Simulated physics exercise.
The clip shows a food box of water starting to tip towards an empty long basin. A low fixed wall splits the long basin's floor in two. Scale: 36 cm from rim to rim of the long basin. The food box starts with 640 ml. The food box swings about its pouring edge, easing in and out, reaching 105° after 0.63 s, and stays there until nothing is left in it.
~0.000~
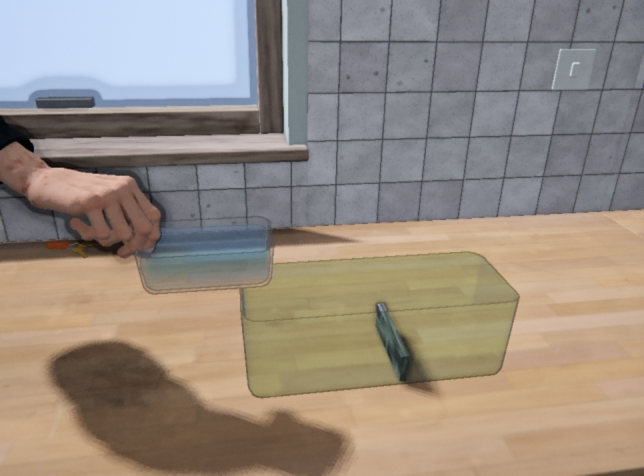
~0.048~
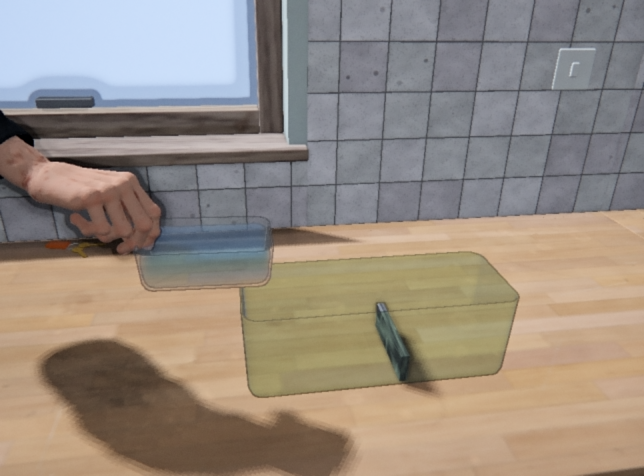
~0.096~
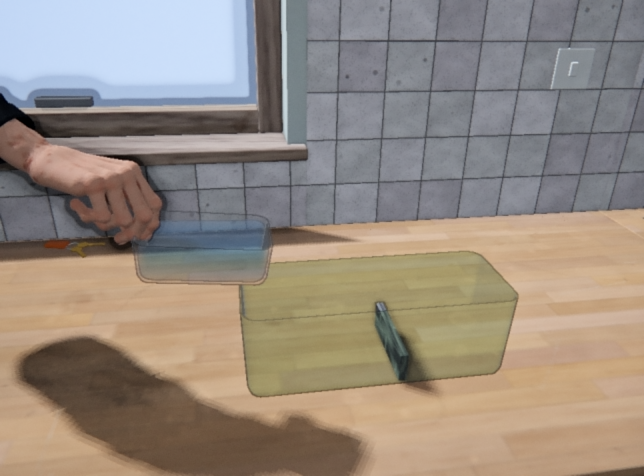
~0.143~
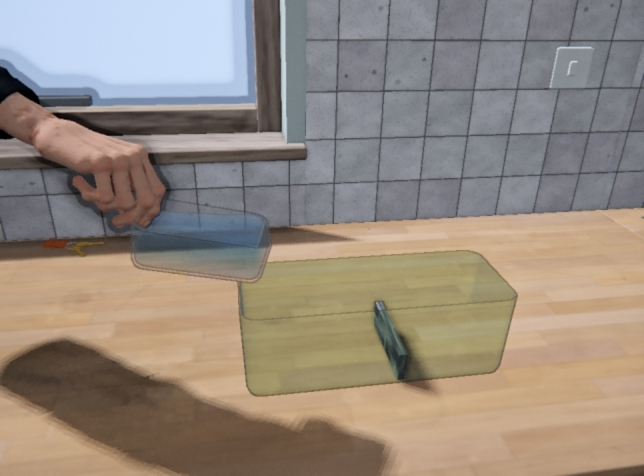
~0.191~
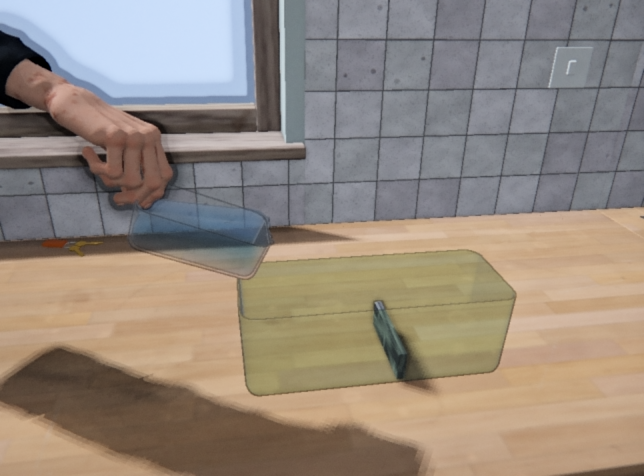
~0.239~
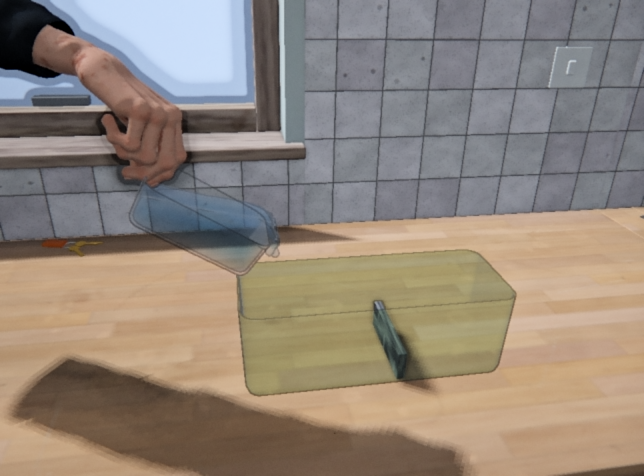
In this clip, a hand at the left tilts a clear food box of bluish water to the right, slowly at first, until a little water passes its lower edge beside a long yellowish basin on a wooden counter.
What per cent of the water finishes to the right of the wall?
Roughly 13 per cent is past the wall.
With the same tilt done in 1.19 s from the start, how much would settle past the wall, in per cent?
In that case some 5 per cent.
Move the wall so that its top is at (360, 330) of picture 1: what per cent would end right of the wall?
Then about 55 per cent.
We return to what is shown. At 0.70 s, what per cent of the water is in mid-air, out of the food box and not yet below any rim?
About 8 per cent.
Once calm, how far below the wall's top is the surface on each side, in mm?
Some 26 mm on the left and 40 mm on the right.
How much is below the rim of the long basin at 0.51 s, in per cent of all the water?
Some 32 per cent.
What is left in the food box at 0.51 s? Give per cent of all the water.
Some 10 per cent.
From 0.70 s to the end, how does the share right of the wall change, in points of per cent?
It goes up by about 5.
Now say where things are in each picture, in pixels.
Tilt 0°; pouring edge (271, 234); surface from (144, 244) to (269, 237); the long basin's rim runs from (241, 293) to (499, 275); the wall's top is at (392, 329), in the first frame.
Tilt 2°; pouring edge (271, 234); surface from (143, 242) to (268, 236), in the second frame.
Tilt 6°; pouring edge (270, 234); surface from (141, 236) to (268, 232), in the third frame.
Tilt 13°; pouring edge (269, 233); surface from (139, 226) to (268, 227); 1 per cent is over the edge, in the fourth frame.
Tilt 22°; pouring edge (267, 233); surface from (137, 212) to (262, 223); 4 per cent is over the edge, in the fifth frame.
Tilt 33°; pouring edge (267, 233); surface from (138, 195) to (243, 215); 10 per cent is over the edge, in the sixth frame.
By 0.51 s the tilt is 95° and 10 per cent is still to pour, 32 is left of the wall and 0 right of it.
By 0.70 s the tilt is 105° and 0 per cent is still to pour, 79 is left of the wall and 8 right of it.
By 0.91 s the tilt is 105° and 0 per cent is still to pour, 78 is left of the wall and 13 right of it.
By 1.13 s the tilt is 105° and 0 per cent is still to pour, 79 is left of the wall and 13 right of it.
At rest 79 per cent lies left of the wall, 13 right of it and 8 outside.
